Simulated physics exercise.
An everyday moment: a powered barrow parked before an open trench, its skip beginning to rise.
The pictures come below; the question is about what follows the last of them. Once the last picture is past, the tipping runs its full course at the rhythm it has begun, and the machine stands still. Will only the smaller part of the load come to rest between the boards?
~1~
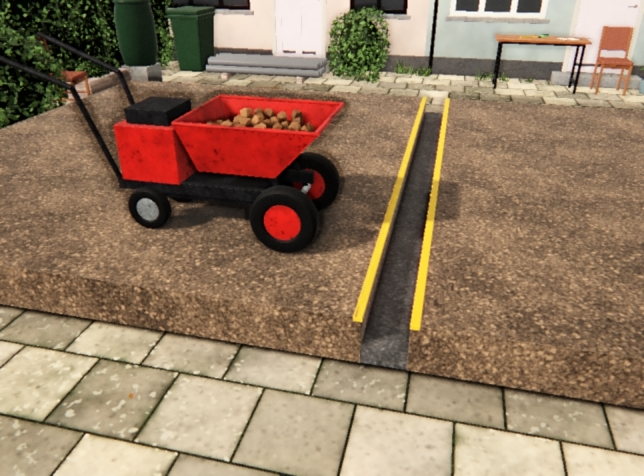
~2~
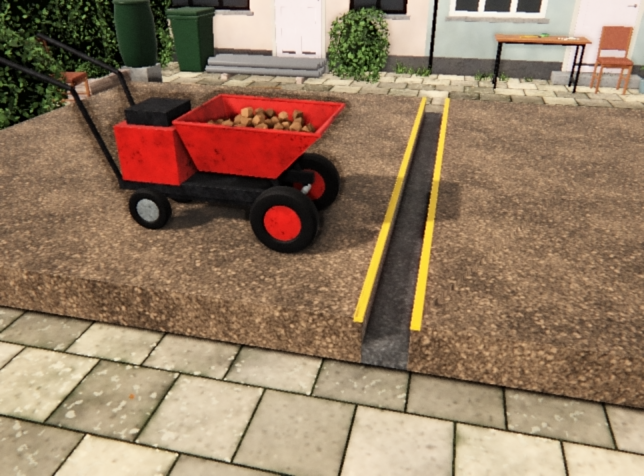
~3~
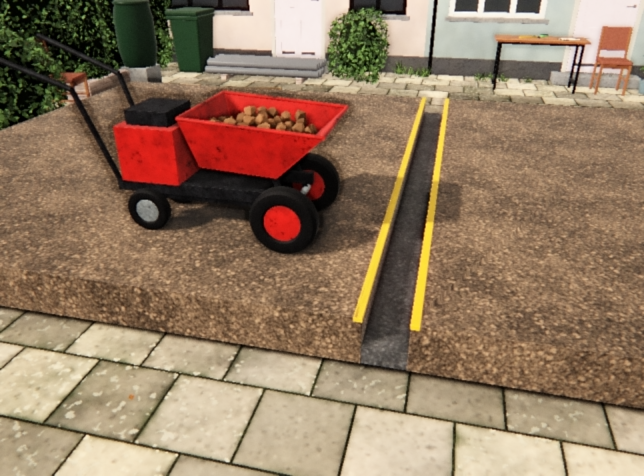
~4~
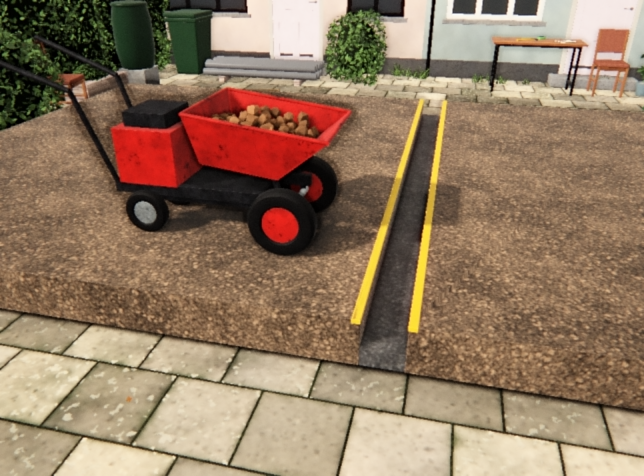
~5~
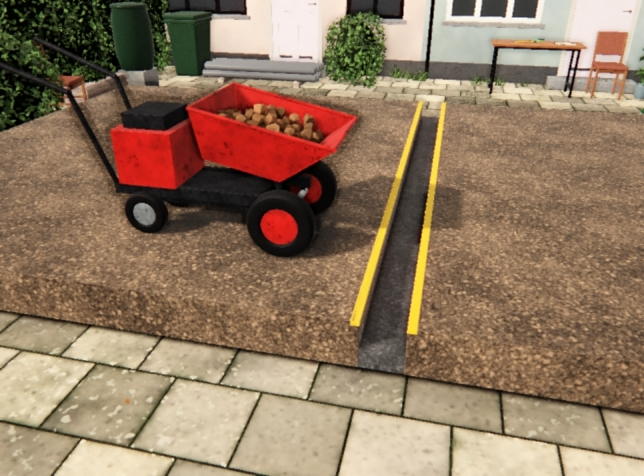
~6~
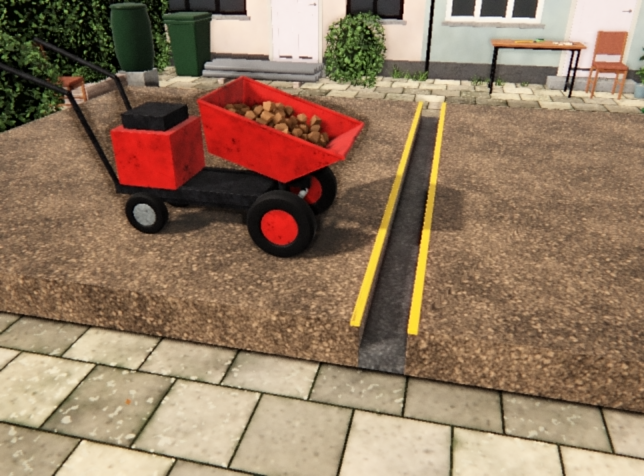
No.
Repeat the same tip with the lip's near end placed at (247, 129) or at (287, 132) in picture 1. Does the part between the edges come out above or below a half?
First attempt: Short of half; second attempt: Beyond half.
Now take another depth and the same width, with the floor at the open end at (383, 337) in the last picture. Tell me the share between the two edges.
About 60 %.
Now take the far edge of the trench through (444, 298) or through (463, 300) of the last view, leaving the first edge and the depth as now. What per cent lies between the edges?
In order: 100 per cent, then 100 per cent.
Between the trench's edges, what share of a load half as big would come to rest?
Share: Approx. 90 %.
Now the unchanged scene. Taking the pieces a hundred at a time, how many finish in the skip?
Close to 0 in a hundred.
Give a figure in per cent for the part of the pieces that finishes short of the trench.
It comes to close to 0 %.
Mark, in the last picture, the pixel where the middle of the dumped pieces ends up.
Near pixel (408, 256).
Soon, skip tipped steeply; all in the skip.
A while on, skip tipped steeply; most in the skip; about a quarter in or heaped over the trench; a stray few beyond it; a stray few falling.
Towards the end, skip tipped right over; a stray few in the skip; most in or heaped over the trench; about a quarter beyond it.
Finally, skip tipped right over; a stray few short of the trench; most in or heaped over the trench; about a quarter beyond it.
